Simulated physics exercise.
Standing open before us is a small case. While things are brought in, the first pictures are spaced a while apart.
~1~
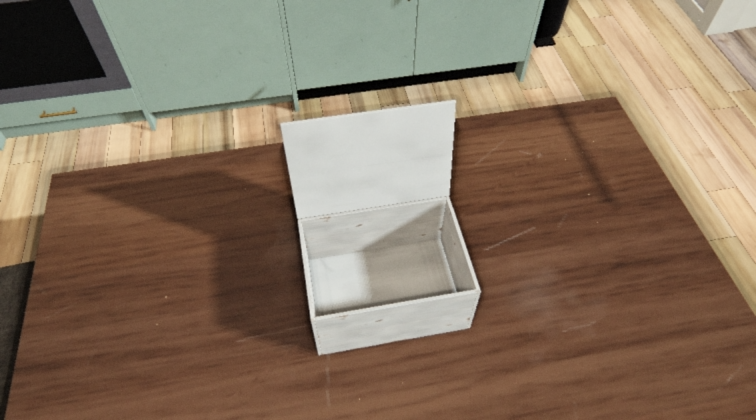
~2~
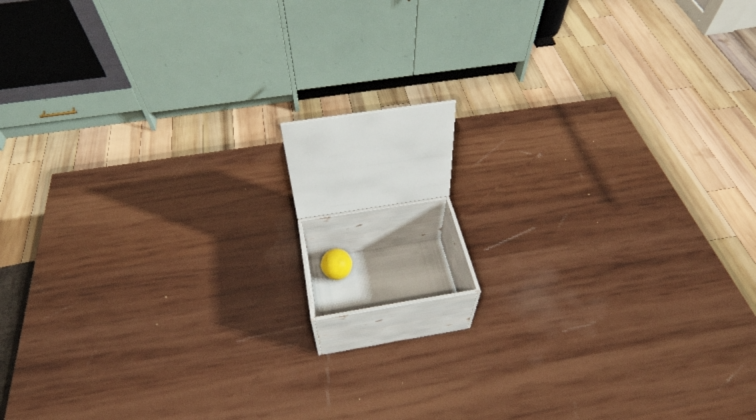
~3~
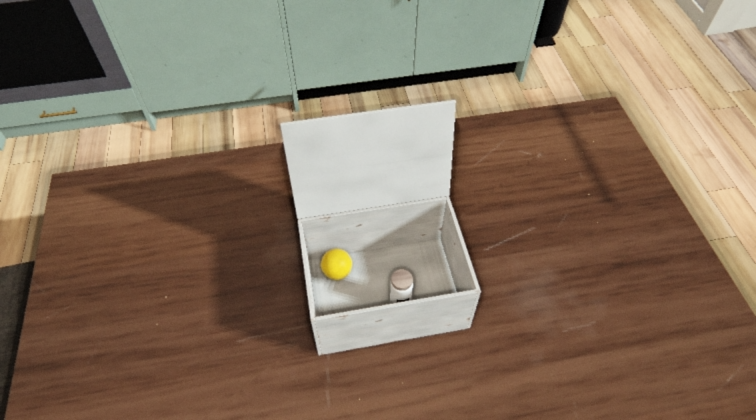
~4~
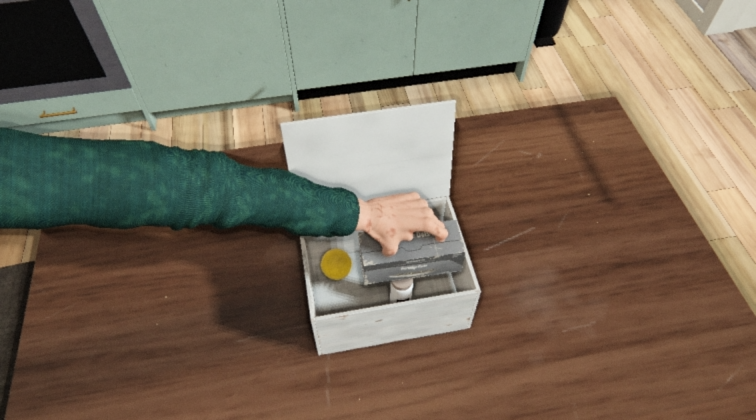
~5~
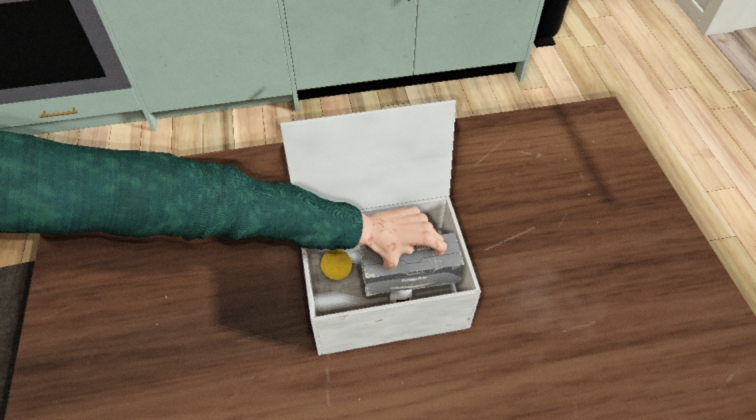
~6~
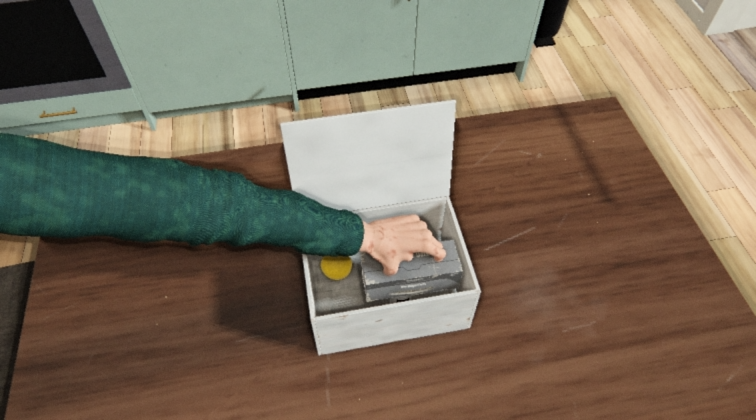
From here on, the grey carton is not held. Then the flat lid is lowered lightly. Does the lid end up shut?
No.
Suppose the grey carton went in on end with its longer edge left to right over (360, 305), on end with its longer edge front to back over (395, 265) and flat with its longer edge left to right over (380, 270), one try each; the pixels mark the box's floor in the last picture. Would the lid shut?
In the first case it stays ajar; in the second case it stays ajar; in the third case it sits on the rim.
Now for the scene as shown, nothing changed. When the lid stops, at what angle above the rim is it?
It stays some 10° above the rim.
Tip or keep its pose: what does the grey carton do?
As it turns out, it keeps its original angle.
Then, 1.30 s later than the last frame, lid 79° above the rim.
Then, 1.80 s later than the last frame, lid 39° above the rim.
Then, 2.50 s later than the last frame, lid 9° above the rim.
When it is over, lid 9° above the rim; all 3 as before. End places, in pixels of the last picture, grey carton near (411, 271).
